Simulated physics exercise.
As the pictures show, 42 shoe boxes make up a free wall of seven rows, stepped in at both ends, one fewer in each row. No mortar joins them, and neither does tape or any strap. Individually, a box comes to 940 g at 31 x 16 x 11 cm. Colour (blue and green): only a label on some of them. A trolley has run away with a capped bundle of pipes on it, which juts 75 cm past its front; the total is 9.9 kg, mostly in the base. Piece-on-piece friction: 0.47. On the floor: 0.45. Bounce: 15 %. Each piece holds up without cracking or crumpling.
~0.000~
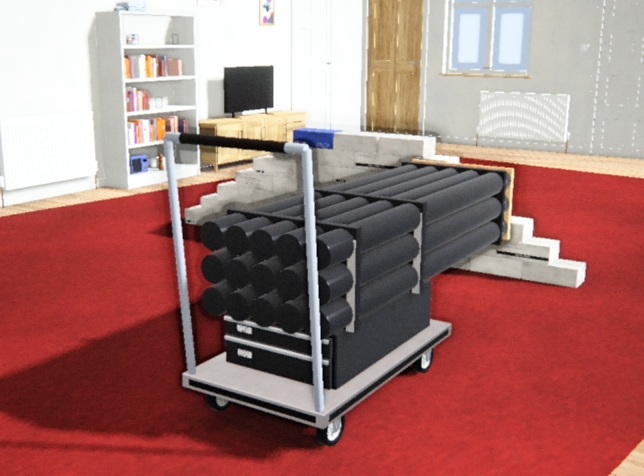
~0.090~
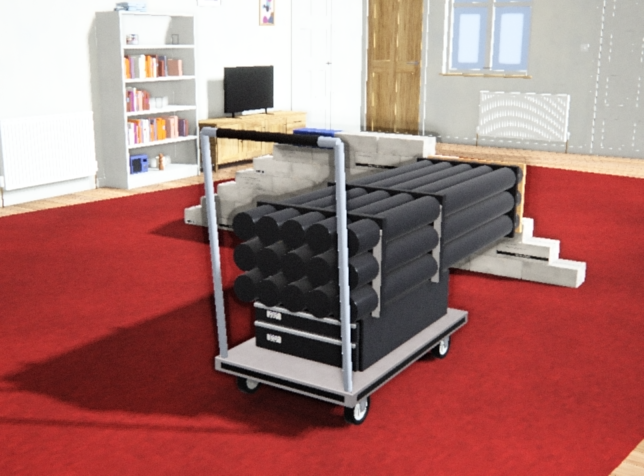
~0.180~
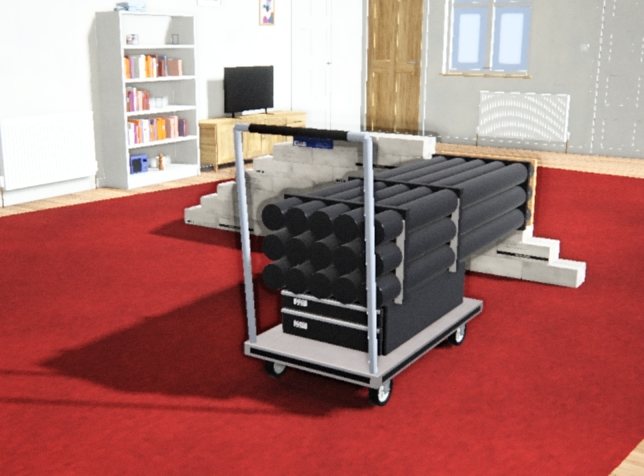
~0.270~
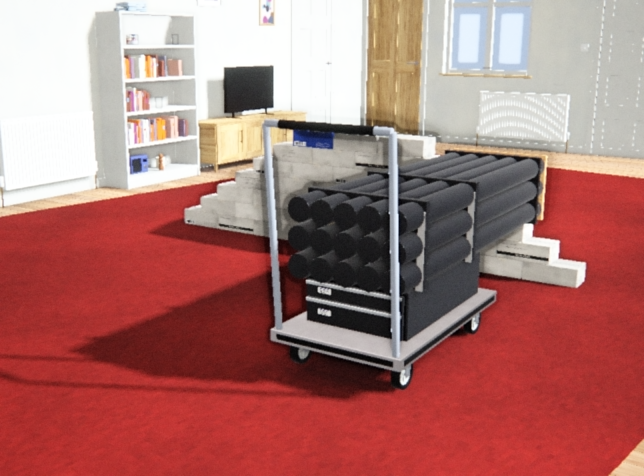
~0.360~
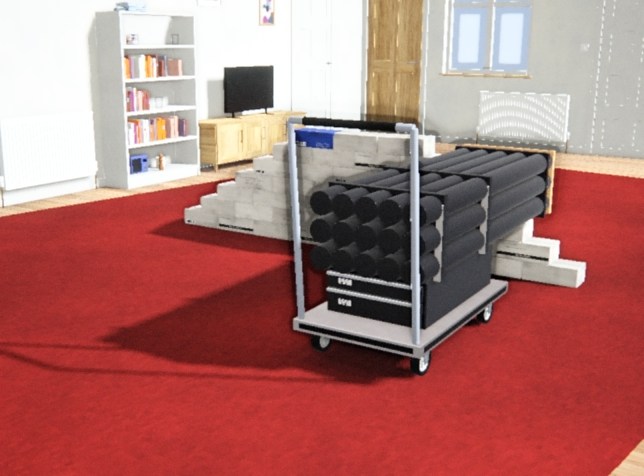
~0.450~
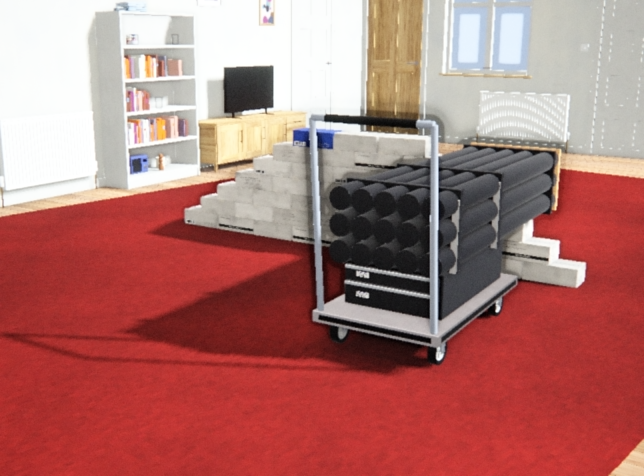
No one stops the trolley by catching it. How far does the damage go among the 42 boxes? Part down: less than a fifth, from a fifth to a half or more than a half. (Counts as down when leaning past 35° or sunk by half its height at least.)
Of the lot, the part is below a fifth.
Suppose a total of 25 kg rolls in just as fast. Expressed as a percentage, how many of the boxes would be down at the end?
Then roughly 10 per cent.
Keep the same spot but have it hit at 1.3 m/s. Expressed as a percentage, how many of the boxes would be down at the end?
Share down: Close to 10%.
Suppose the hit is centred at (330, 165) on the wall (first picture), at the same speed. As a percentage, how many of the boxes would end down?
Roughly 40 per cent would be down.
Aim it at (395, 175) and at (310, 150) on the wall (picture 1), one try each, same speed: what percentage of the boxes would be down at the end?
30 then 30 %.
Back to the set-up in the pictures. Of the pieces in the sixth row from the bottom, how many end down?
The tally comes to 0.
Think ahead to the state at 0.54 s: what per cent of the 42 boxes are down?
0 per cent.
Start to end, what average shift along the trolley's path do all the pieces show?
About 5 cm.
After 0.54 s, load 34 cm past the wall's line, still rolling; 1 of the 42 boxes down; green box 40° from how it stood, 12 cm lower.
After 0.76 s, load 65 cm past the wall's line, still rolling; 2 of the 42 boxes down; green box upside down.
After 0.98 s, load 88 cm past the wall's line, still rolling; 2 of the 42 boxes down; green box upside down.
After 1.30 s, load 94 cm past the wall's line, still rolling; 3 of the 42 boxes down; green box upside down.
In the end (1.9 s), load 86 cm past the wall's line, still rolling; 3 of the 42 boxes down; green box upside down; blue box unmoved. That is 7 per cent. From the last view, middles, green box near (493, 232), blue box near (319, 138).
